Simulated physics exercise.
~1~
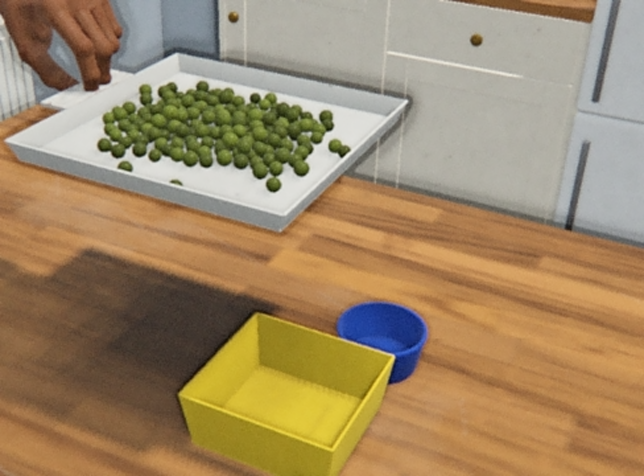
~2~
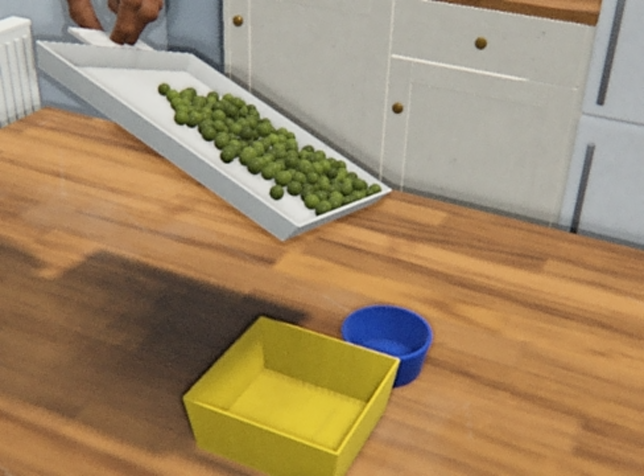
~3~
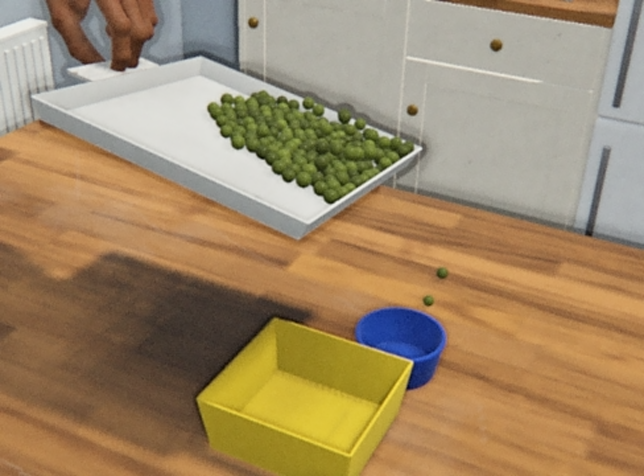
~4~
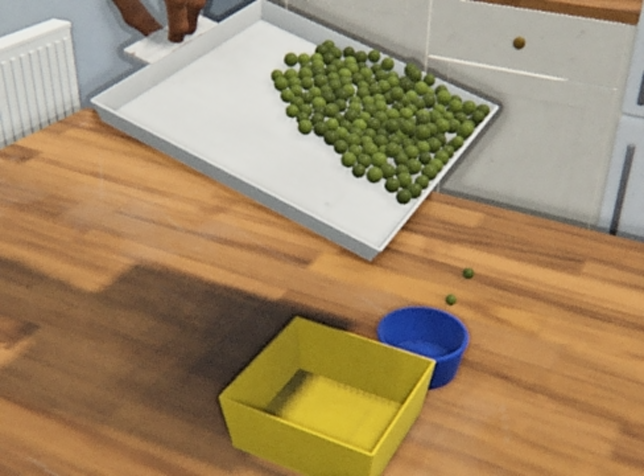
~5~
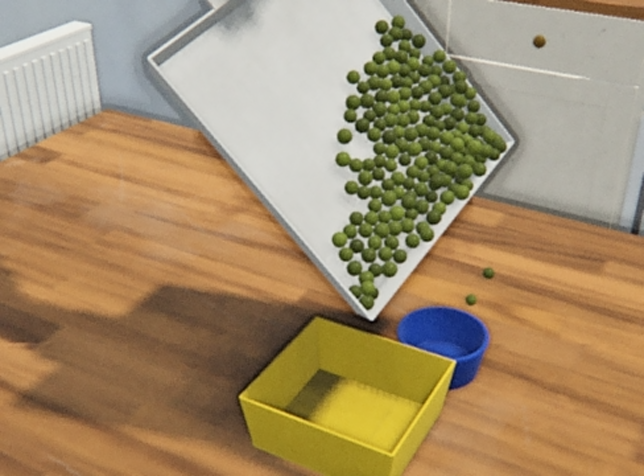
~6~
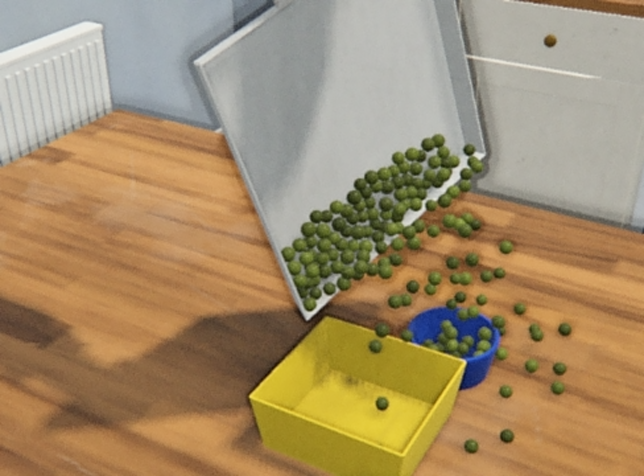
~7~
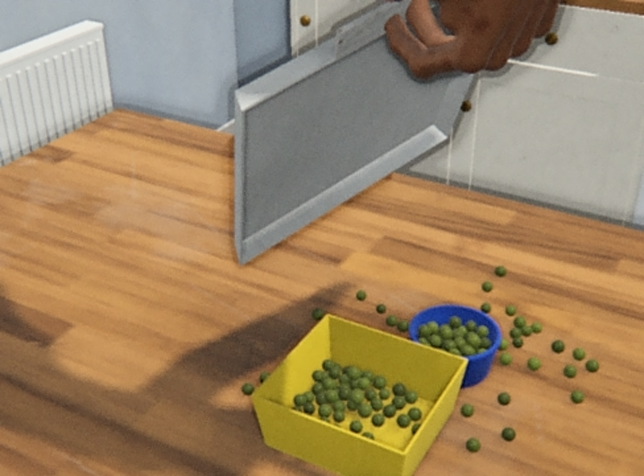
The clip opens on a hand holding a white tray of small green olives above a wooden surface, where a yellow tin and a blue dish stand. The tray tips so the olives slide towards its right side, then comes back nearly level, and a couple of olives lie beyond the blue dish. It then shifts to the right and tilts steeply, bunching the load along its low edge. Olives pour off into both containers and onto the wood around them. Finally the tray is held emptied, with olives in the yellow tin, the blue dish filled, and many scattered outside.
